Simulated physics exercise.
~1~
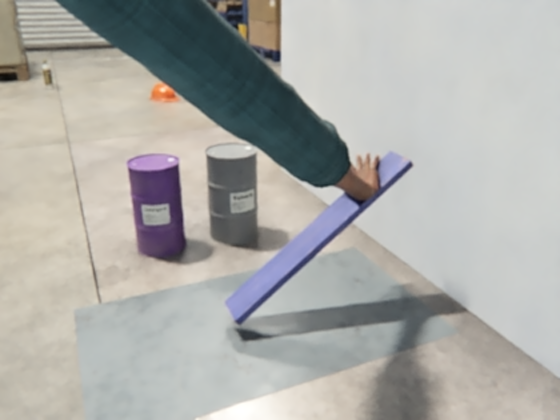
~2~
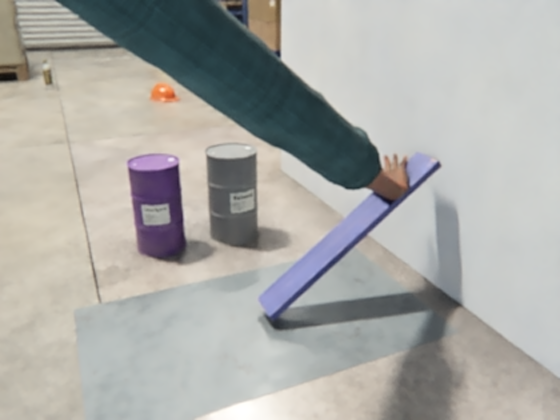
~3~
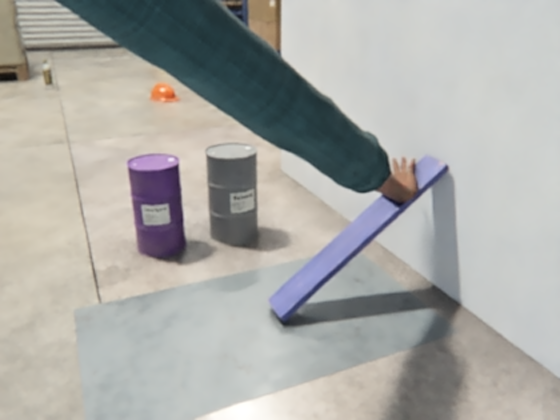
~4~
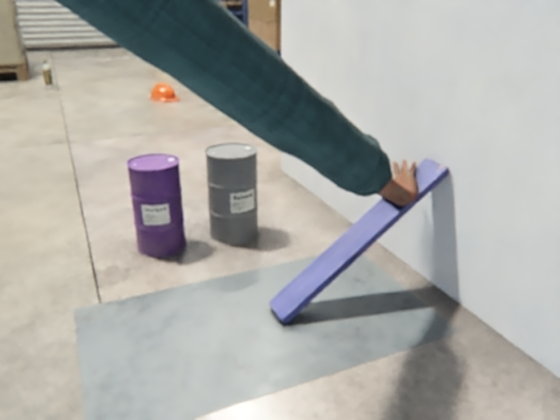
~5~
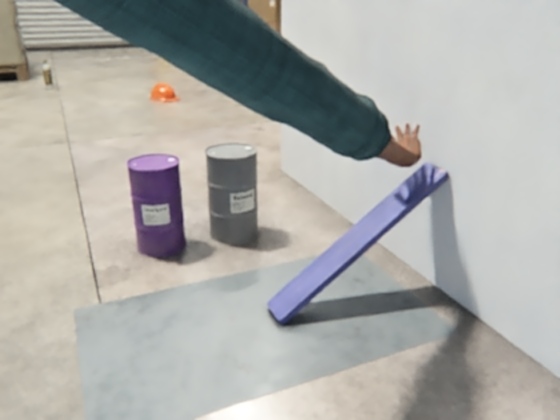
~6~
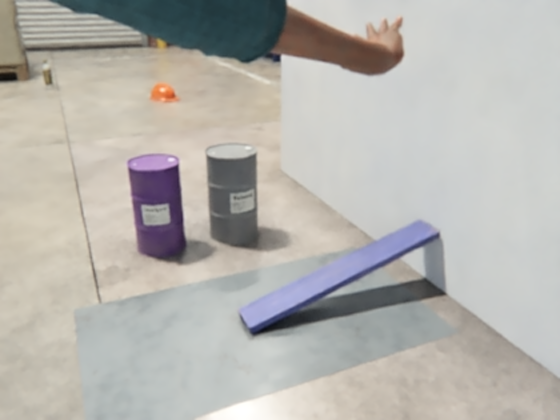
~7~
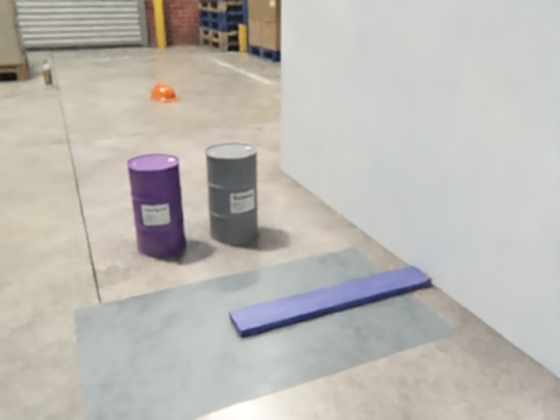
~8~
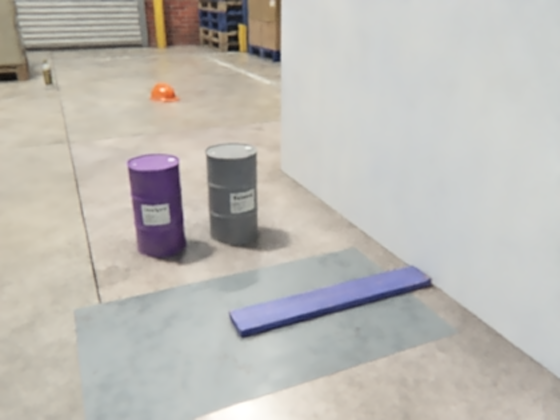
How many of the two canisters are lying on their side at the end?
None of them are. The purple canister and the grey canister are both still standing upright.
